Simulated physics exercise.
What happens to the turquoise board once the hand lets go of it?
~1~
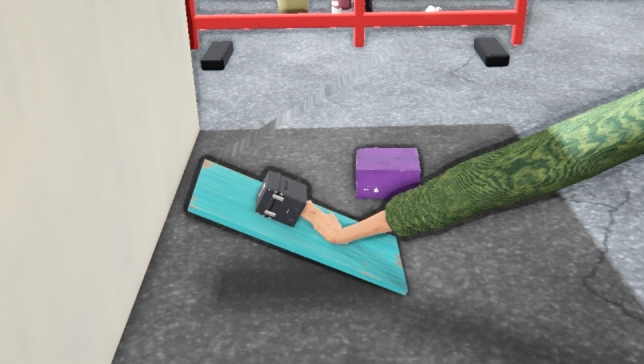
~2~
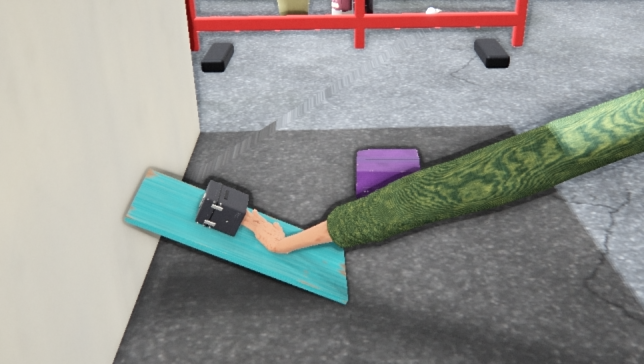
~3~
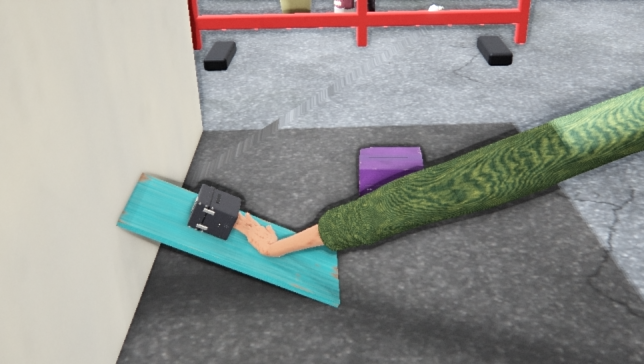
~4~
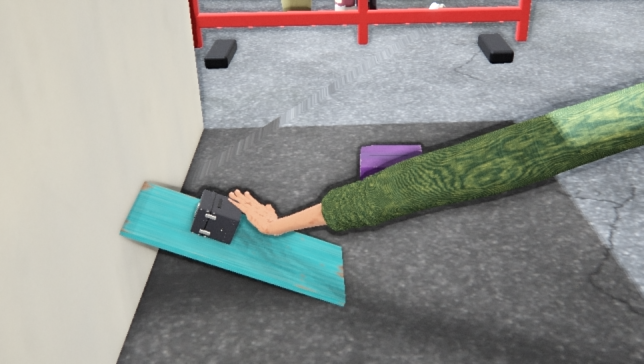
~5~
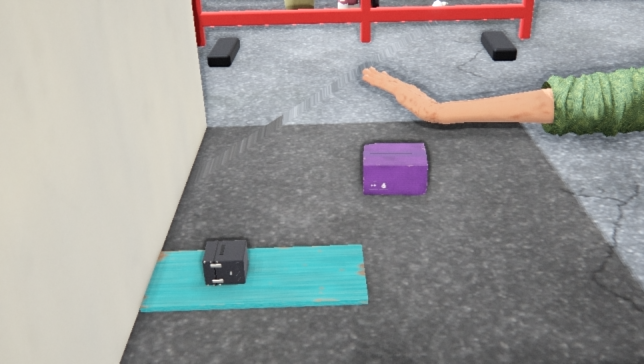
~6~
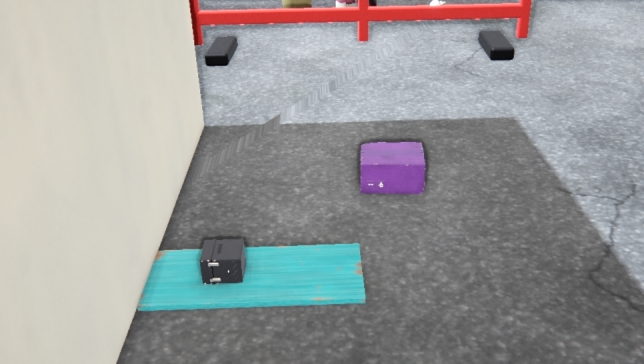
The board does not stay leaning on the wall. It slips down and ends up lying flat on the ground, with the black box still on it.
